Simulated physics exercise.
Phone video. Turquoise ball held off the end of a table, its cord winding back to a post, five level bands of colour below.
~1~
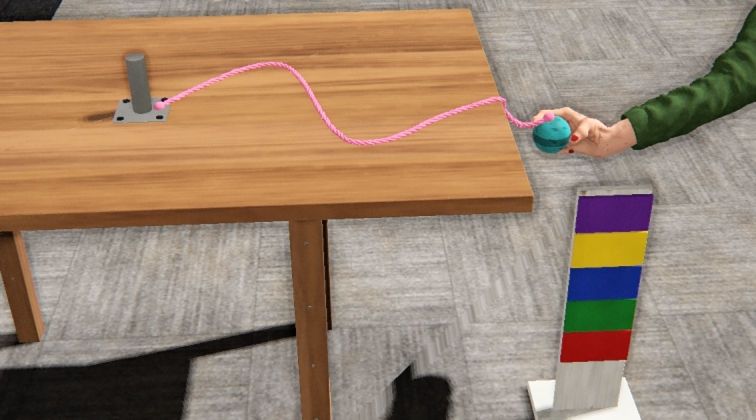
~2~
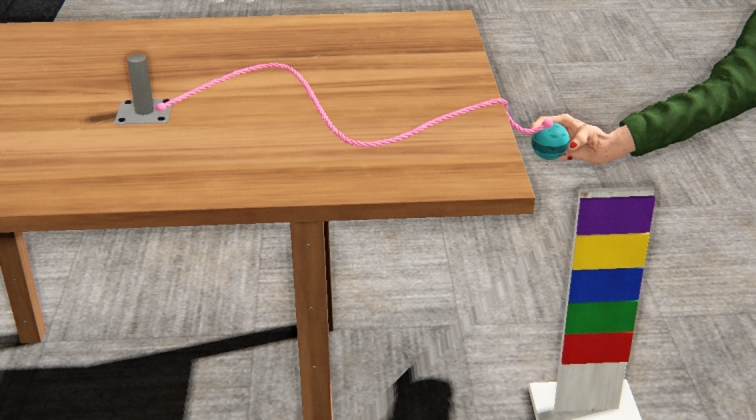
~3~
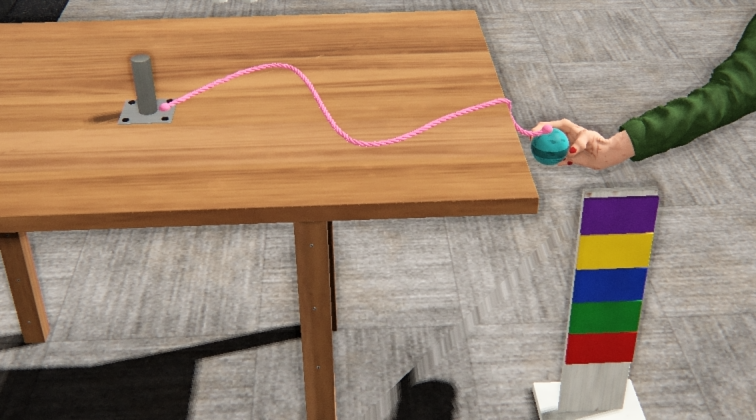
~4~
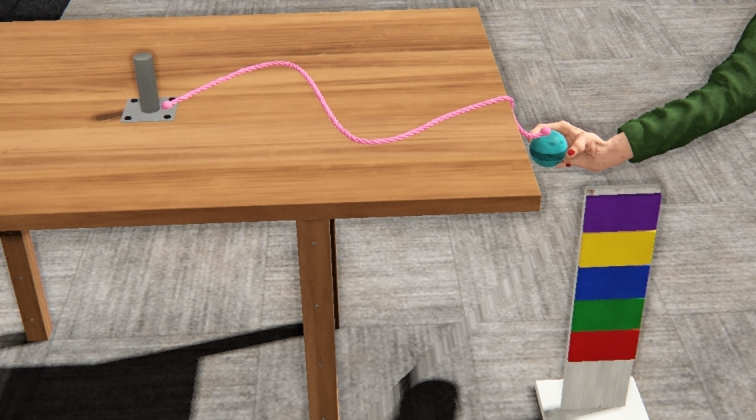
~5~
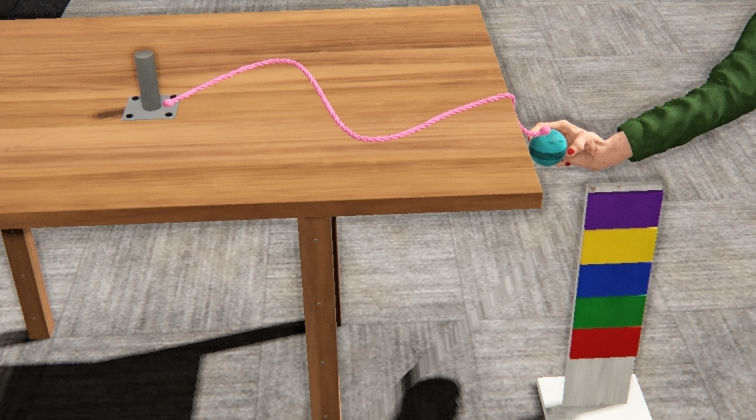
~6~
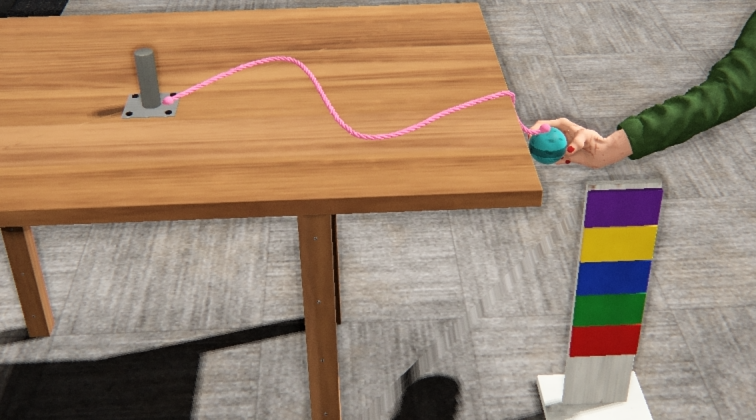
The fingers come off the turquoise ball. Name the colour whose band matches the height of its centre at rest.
That would be green.
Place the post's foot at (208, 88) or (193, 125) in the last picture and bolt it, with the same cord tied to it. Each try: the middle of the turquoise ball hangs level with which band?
One after the other, red; red.
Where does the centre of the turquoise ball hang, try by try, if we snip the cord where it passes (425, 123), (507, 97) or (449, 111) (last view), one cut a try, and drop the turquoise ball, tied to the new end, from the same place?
Approximate pixels, cut by cut: (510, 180); (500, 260); (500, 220).
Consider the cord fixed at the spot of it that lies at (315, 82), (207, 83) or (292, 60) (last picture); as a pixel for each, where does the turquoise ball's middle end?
First near (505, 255), then near (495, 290), then near (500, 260).
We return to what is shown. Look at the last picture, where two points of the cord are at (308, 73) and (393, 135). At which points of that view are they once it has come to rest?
The first ends at (368, 90) and the second at (504, 120).
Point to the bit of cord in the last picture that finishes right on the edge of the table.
Roughly (356, 135).
Soon after, ball near (472, 299); level with green.
Then, ball near (506, 298); level with green.
At rest, ball near (490, 299); level with green. At green.
